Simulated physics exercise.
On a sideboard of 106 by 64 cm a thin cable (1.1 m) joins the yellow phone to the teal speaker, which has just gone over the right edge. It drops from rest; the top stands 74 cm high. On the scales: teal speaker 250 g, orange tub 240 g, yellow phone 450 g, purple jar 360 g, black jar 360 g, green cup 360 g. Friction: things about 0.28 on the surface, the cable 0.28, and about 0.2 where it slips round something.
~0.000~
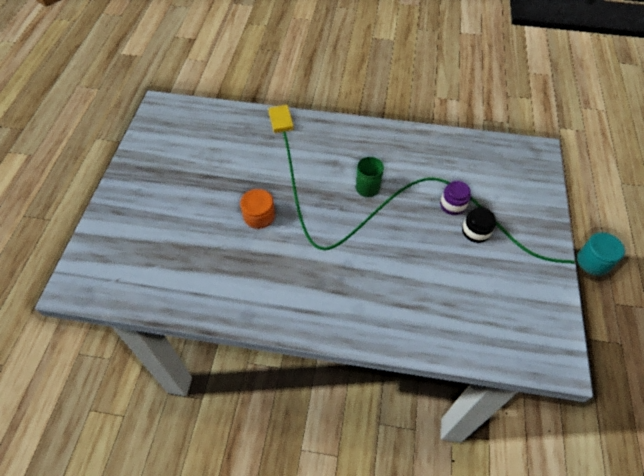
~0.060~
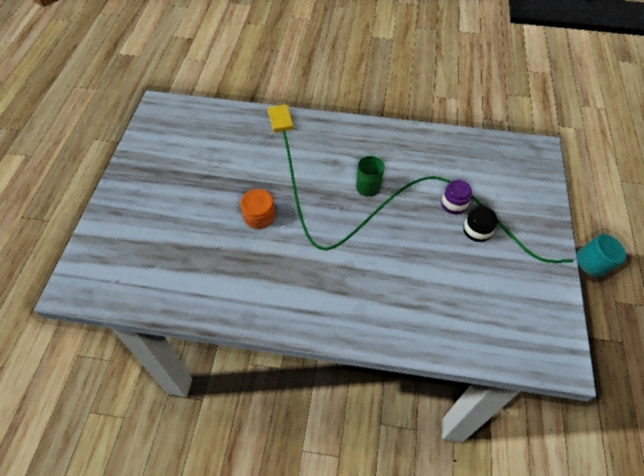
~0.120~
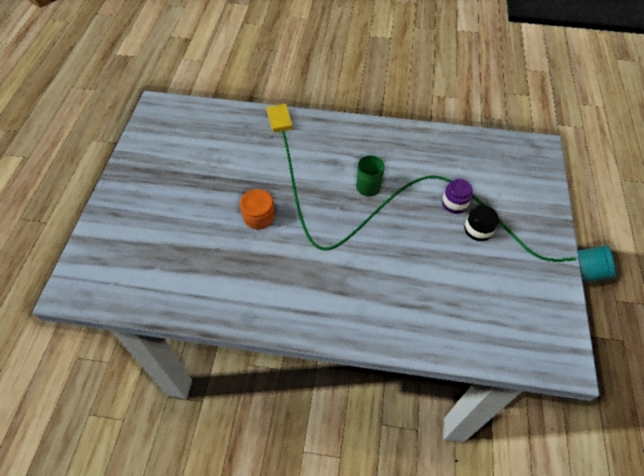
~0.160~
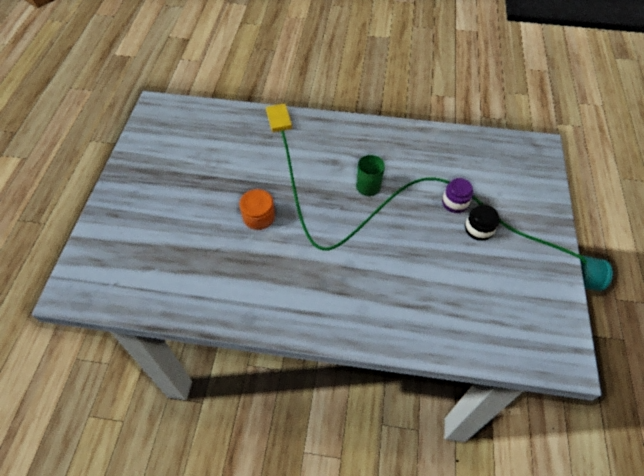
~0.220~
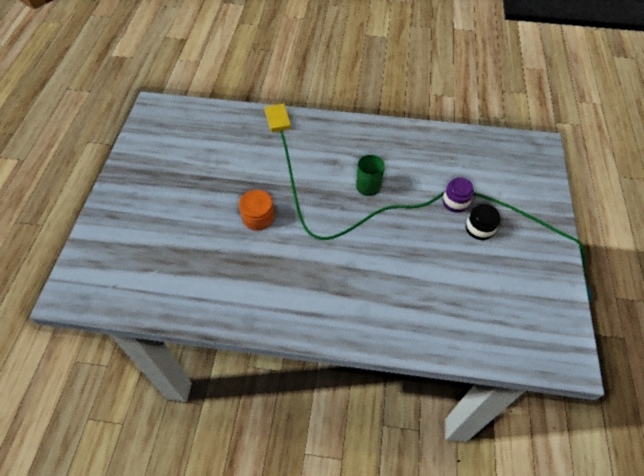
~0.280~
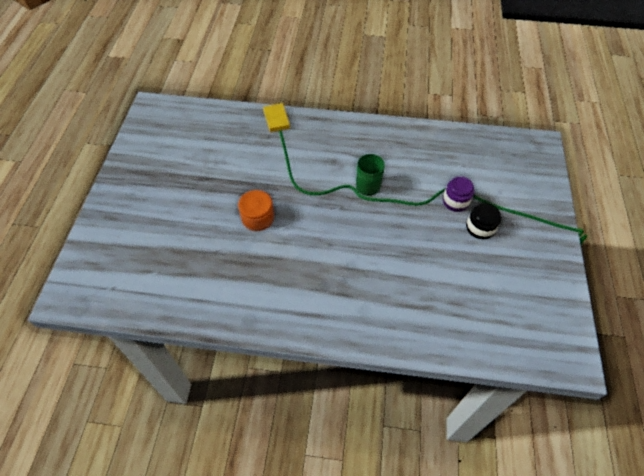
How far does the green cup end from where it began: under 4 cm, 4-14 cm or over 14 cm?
Verdict: The green cup shifts a middling way.
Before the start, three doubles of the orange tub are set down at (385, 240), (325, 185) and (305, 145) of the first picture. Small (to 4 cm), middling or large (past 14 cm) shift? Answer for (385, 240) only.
There: Small.
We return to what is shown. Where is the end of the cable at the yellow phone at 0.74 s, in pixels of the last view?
Around (324, 145).
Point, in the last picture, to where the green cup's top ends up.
Around (393, 133).
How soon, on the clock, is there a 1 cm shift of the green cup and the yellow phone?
About: Green cup 0.38 s, yellow phone 0.38 s.
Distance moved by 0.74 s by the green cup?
About: Green cup 8 cm.
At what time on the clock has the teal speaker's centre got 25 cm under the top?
That is: 0.28 s.
By 0.5 s, the cable's tail end at (311, 137); green cup 7 cm off its start, teal speaker over the edge, yellow phone 6 cm off its start.
By 0.7 s, the cable's tail end at (324, 145); green cup 9 cm off its start, teal speaker over the edge, yellow phone 10 cm off its start.
By 1.0 s, the cable's tail end at (332, 150); green cup 9 cm off its start at (387, 137), teal speaker over the edge, yellow phone 13 cm off its start at (317, 138).
By 1.2 s, the cable's tail end at (357, 158); green cup 10 cm off its start, teal speaker over the edge, yellow phone 19 cm off its start.
By 2.4 s, the cable's tail end at (375, 164); green cup 10 cm off its start at (393, 133), teal speaker over the edge, yellow phone 23 cm off its start at (358, 155), purple jar 2 cm off its start at (464, 192).
